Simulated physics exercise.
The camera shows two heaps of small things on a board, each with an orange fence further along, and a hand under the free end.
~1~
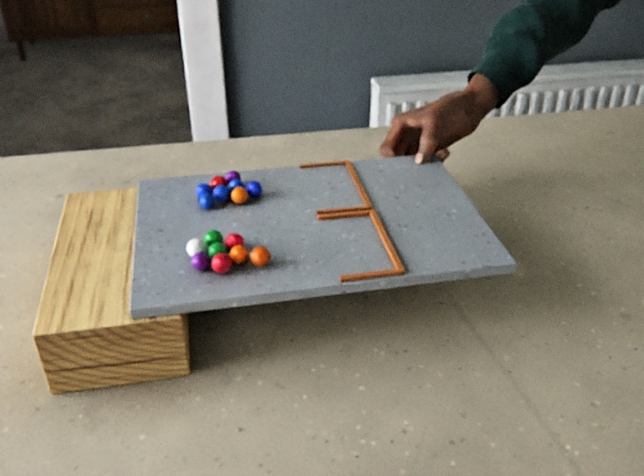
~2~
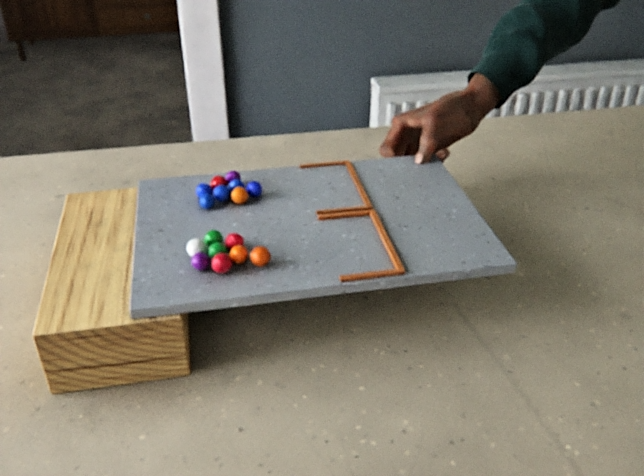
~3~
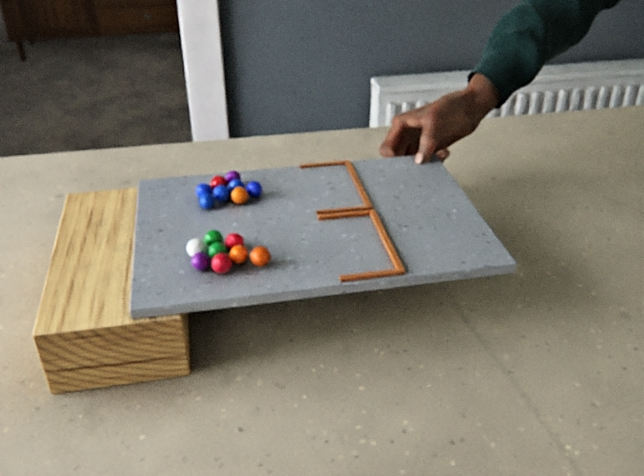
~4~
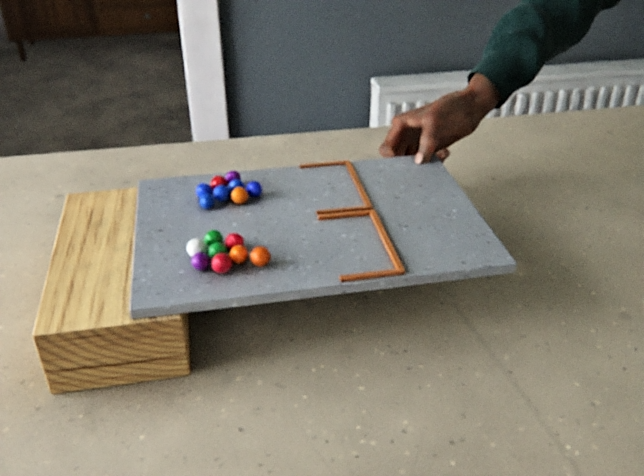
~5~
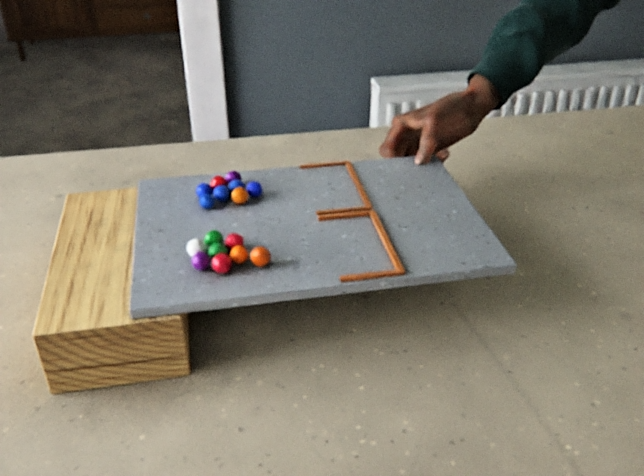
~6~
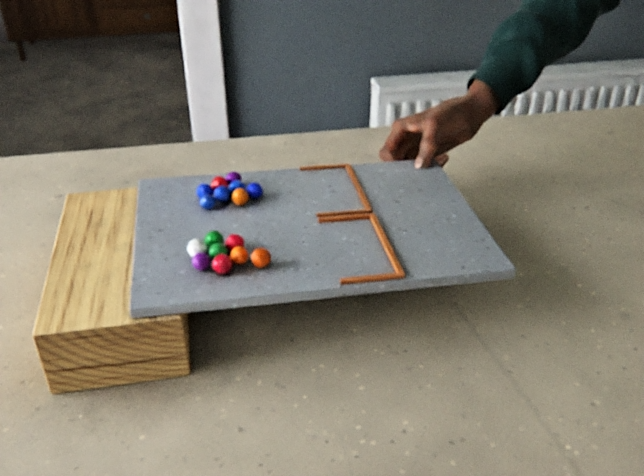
At first, a hand in a green sleeve holds the right end of a gray board level, its left end on a wooden block, with two clusters of colorful balls and orange bars on top. The board stays almost still, then its held end lowers very slightly, while the balls stay in place.
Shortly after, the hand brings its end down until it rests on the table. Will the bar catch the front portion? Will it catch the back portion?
As I see it, I think the front portion will pass beyond its barrier; I think the back portion will pass beyond its barrier.
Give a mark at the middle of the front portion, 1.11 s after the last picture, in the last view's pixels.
Its centre lies roughly at (511, 282).
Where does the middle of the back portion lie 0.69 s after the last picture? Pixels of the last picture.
About (339, 209).
Then, 0.33 s on from there, board sloping at 7°; front portion on its way down; back portion on its way down.
Then, 0.69 s on from there, board sloping at 13°; front portion has reached its bar; back portion has reached its bar.
Then, 1.11 s on from there, board resting at 13°; front portion the bulk past its bar; back portion the whole lot past its bar.
In the end, board resting at 13°; front portion the bulk past its bar; back portion the whole lot past its bar.
